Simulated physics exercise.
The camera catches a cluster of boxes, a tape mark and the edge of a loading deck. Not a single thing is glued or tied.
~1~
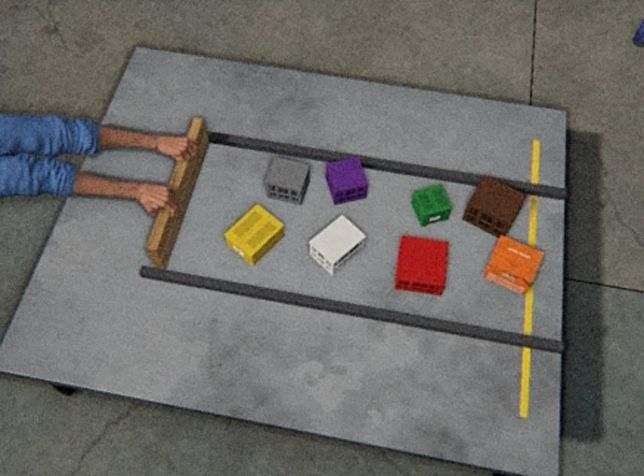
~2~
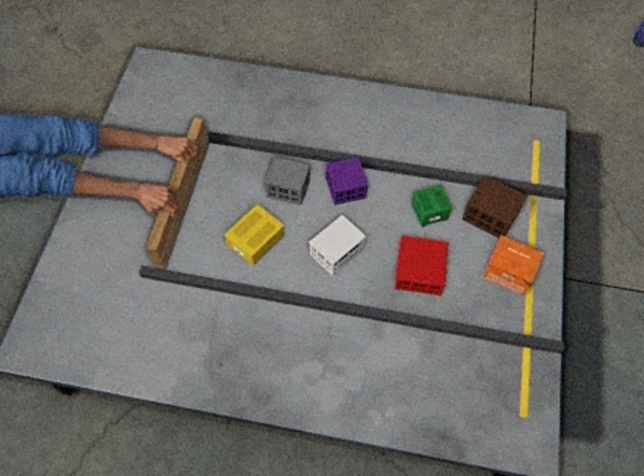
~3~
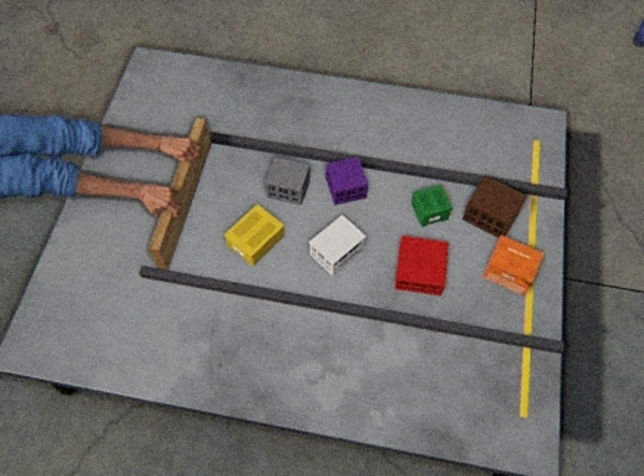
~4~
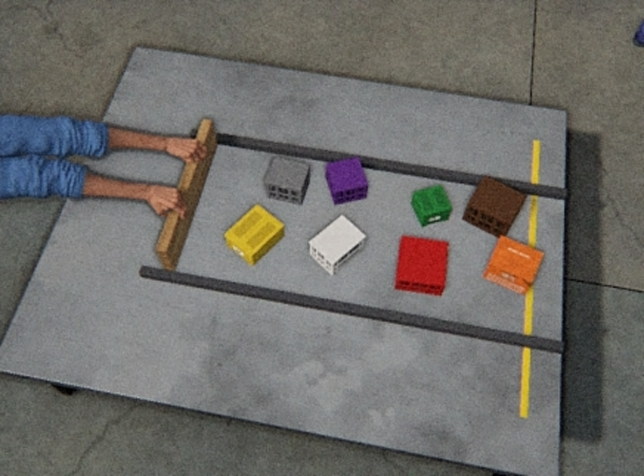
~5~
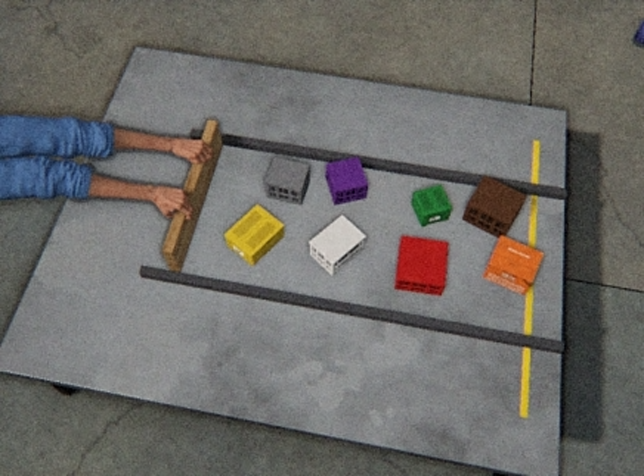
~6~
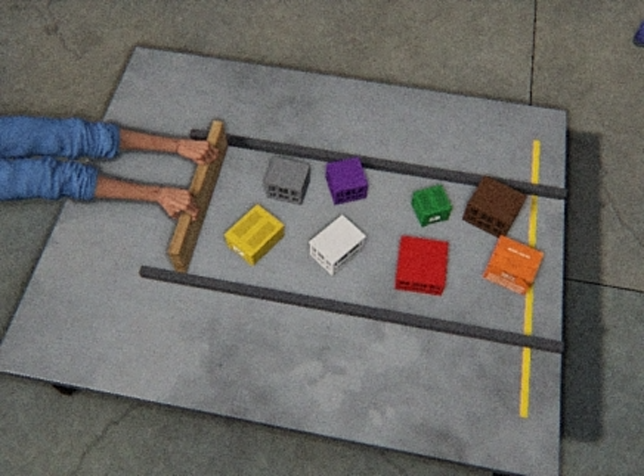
Eight coloured boxes and crates sit between two dark rails on a grey deck, seen from above at a slight tilt, with concrete floor around it. Grey, purple, green and brown lie along the upper row, yellow, white, red and orange below, near a yellow tape line at right. Two denim-sleeved arms slide a wooden plank slightly rightward, while the boxes and camera stay still.
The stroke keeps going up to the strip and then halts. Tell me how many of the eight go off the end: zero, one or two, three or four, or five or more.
The answer is five or more.
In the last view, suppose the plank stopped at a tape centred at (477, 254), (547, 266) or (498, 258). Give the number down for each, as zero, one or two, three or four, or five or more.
Result per tape, in order - three to four / 5 or more / three or four.
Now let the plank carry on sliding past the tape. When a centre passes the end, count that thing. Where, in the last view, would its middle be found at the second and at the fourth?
Pixels in order: Roughly (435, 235), roughly (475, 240).
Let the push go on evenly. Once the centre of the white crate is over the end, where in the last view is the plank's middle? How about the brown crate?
The white crate gives roughly (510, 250), the brown crate roughly (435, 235).
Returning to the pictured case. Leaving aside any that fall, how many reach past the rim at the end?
I make it 2.
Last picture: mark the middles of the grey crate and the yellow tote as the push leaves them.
The one named first is at (556, 225), the next at (552, 281).
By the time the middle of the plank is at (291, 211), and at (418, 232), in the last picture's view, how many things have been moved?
I get 4 at the one place and 8 at the other.
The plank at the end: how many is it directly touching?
The answer is 2.
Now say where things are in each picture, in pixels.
The first frame shows orange box (513, 265); brown crate (494, 208); green tote (431, 206); plank (180, 192); tape (531, 263).
The second frame shows brown crate (494, 208); red crate (422, 266).
The third frame shows green tote (431, 206); purple crate (346, 181).
The fourth frame shows orange box (513, 265); yellow tote (255, 236).
The fifth frame shows brown crate (494, 208); white crate (337, 245).
The sixth frame shows orange box (513, 265); brown crate (494, 208); green tote (431, 206); plank (201, 196); tape (531, 263).
Soon after, none off yet; orange box at rest near (513, 265); brown crate at rest near (494, 208); green tote moving near (433, 207).
In the end, the number that fall off is five or more; gone, purple crate, white crate, red crate, green tote, brown crate and orange box.
